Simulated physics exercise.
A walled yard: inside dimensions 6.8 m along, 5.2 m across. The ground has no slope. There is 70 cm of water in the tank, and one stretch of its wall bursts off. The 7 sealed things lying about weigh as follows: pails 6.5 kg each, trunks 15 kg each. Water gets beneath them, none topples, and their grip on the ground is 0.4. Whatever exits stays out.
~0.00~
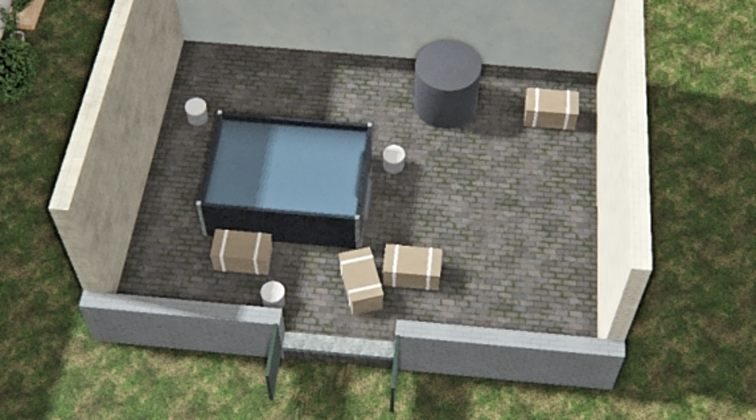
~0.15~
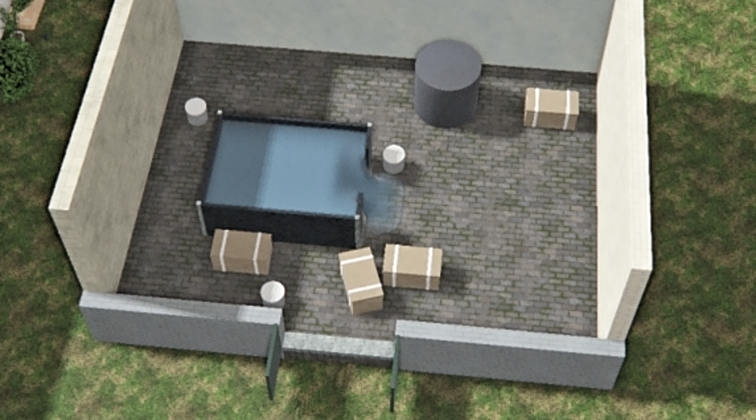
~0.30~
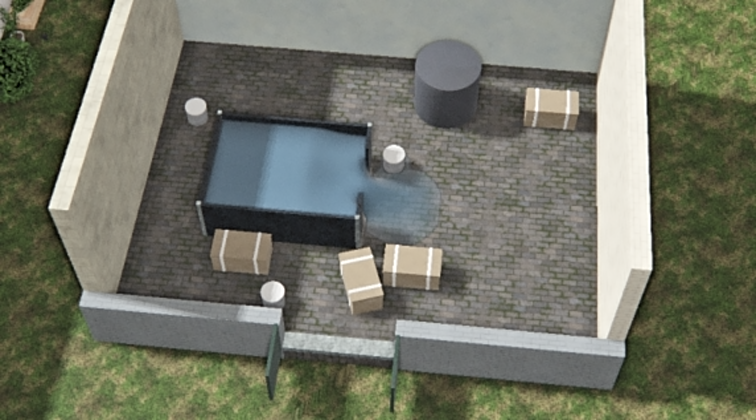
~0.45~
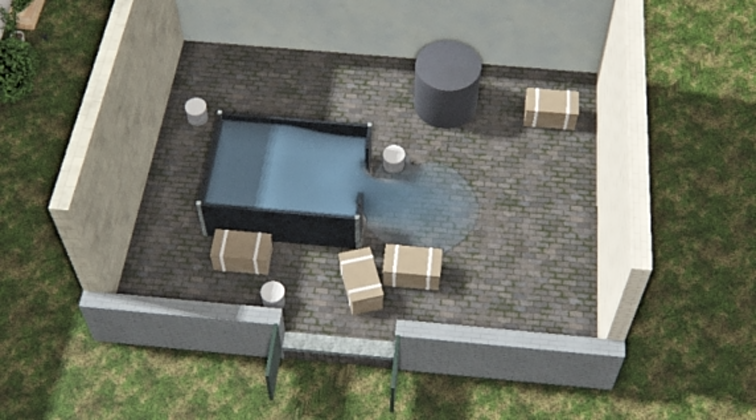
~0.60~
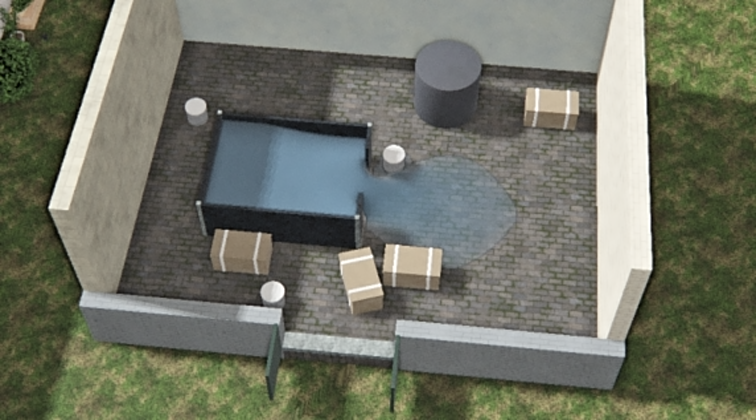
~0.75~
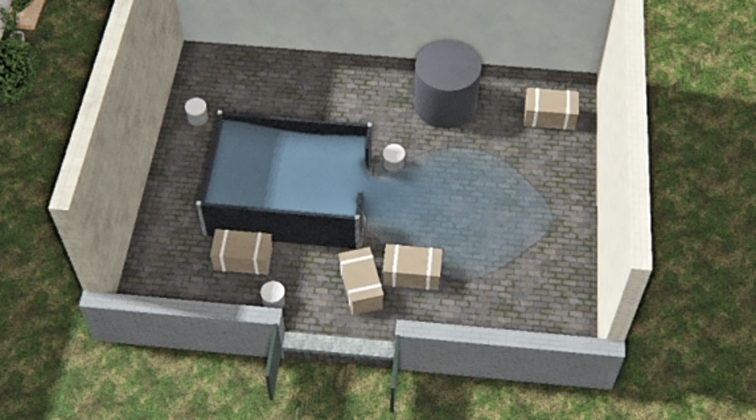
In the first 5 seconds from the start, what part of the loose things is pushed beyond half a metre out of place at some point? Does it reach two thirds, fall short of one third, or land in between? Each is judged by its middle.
It falls short of one third.
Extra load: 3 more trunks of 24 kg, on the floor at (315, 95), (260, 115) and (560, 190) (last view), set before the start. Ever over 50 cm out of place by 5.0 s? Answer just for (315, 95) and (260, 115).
Within it, Within it.
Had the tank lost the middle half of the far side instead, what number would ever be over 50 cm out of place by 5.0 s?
The answer would then be 3.
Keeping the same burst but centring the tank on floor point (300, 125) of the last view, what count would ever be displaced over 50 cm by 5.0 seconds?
Result: 2.
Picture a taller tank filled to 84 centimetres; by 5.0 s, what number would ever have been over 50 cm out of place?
Then 3 of them.
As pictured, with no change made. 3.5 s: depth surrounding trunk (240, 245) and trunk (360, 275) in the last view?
Roughly 0 and 0 cm.
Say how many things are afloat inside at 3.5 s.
1.
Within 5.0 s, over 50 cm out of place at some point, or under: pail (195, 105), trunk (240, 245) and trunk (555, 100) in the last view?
Well, in turn that's not reaching it, not reaching it, topping it.
After 1.1 s 0 of 7 are over 50 cm from their spots; 0 afloat.
After 2.2 s 0 of 7 are over 50 cm from their spots; 0 afloat.
After 3.5 s 1 of 7 are over 50 cm from their spots; 1 afloat.
After 5.0 s 1 of 7 are over 50 cm from their spots, and 1 have been at some point; 1 afloat.
